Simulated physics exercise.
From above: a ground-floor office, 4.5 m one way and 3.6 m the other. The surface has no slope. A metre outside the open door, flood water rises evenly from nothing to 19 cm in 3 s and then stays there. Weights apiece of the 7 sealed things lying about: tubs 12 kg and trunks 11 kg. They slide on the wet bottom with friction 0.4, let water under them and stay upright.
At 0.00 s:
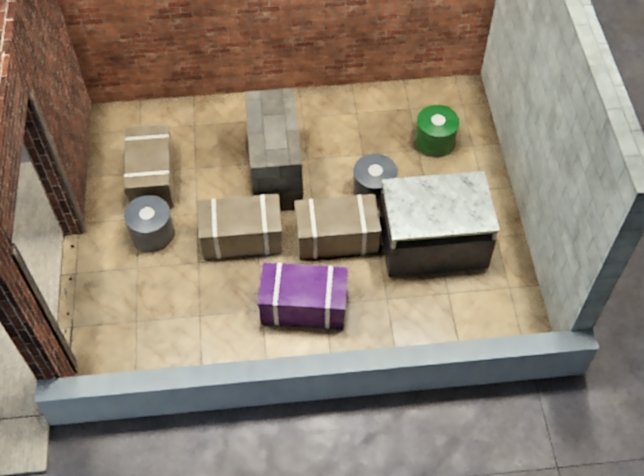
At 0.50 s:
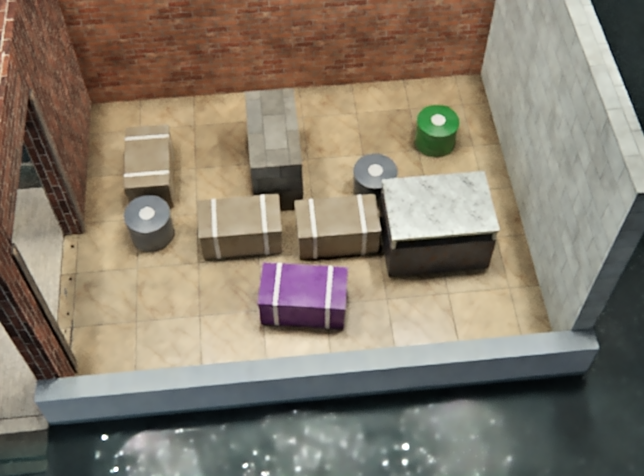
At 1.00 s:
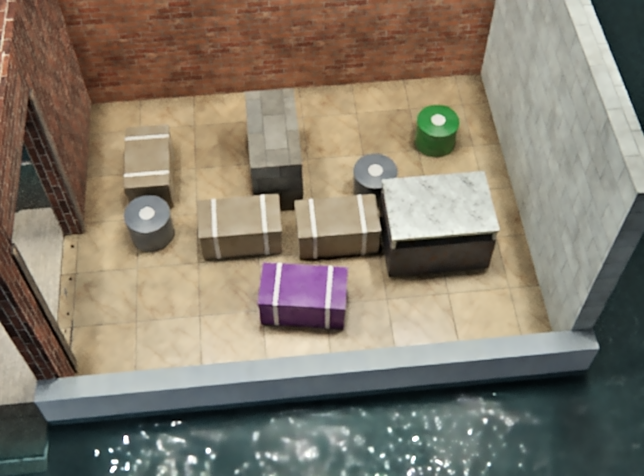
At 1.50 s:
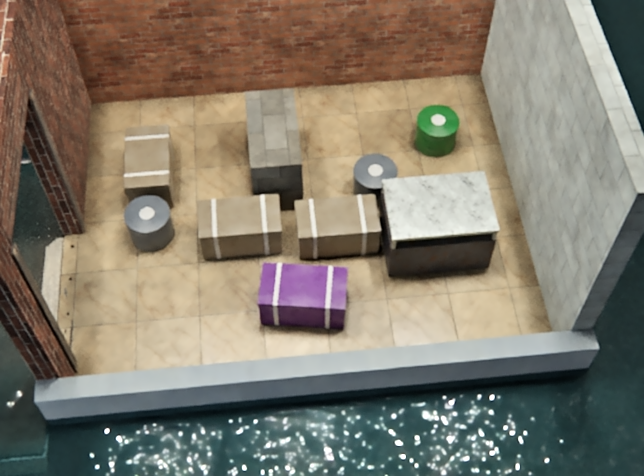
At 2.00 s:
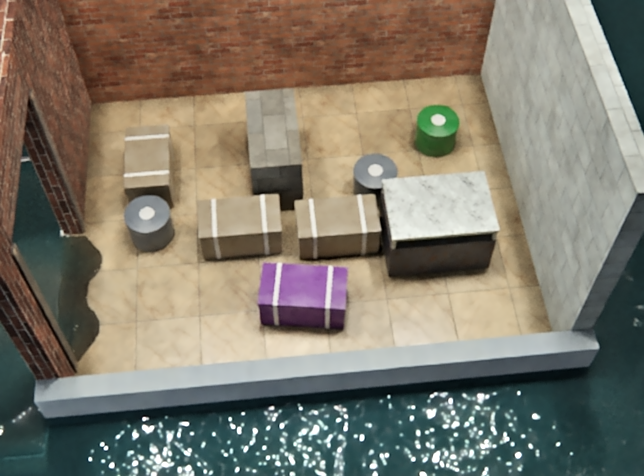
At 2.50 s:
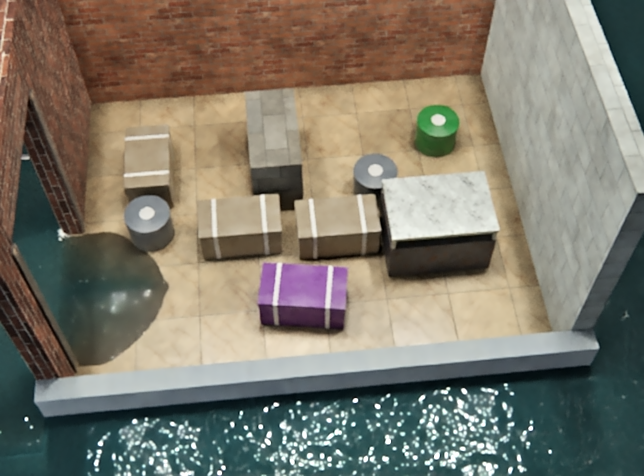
A ground-floor office with a tiled floor, brick walls and an open doorway at left is seen from above. A purple trunk sits front and centre among tan trunks, two grey tubs, a grey cabinet, a pale-topped desk at right and a green tub behind it. Dark water spreads outside, then enters through the doorway across the left floor, while the furnishings and camera stay still.
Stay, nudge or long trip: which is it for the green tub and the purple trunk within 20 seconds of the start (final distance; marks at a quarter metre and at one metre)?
Green tub ends far away, purple trunk travels far.
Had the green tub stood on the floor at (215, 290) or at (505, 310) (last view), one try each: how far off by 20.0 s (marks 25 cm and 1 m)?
In that order: It travels far; it ends far away.
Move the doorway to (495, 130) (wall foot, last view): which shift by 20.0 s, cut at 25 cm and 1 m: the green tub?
Then the green tub gets carried off.
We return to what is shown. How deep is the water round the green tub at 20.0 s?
About 15 cm.
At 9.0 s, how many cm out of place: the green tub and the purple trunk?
About 0 and 200 cm.
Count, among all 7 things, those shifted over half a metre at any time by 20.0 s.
7 of them.
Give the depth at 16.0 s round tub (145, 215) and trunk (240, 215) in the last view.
Roughly 11 and 14 cm.
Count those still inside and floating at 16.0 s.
I count 7.
After 4.0 s the green tub is near (438, 120), 0.0 m from its start, aground; the purple trunk is near (321, 287), 0.2 m from its start, aground; 0 afloat.
After 9.0 s the green tub is near (438, 121), 0.0 m from its start, aground; the purple trunk is near (503, 260), 1.9 m from its start, afloat; 4 afloat.
After 16.0 s the green tub is near (296, 81), 1.6 m from its start, afloat; the purple trunk is near (503, 260), 1.8 m from its start, afloat; 7 afloat.
After 20.0 s the green tub is near (139, 149), 3.1 m from its start, afloat; the purple trunk is near (504, 259), 1.8 m from its start, afloat; 7 afloat.
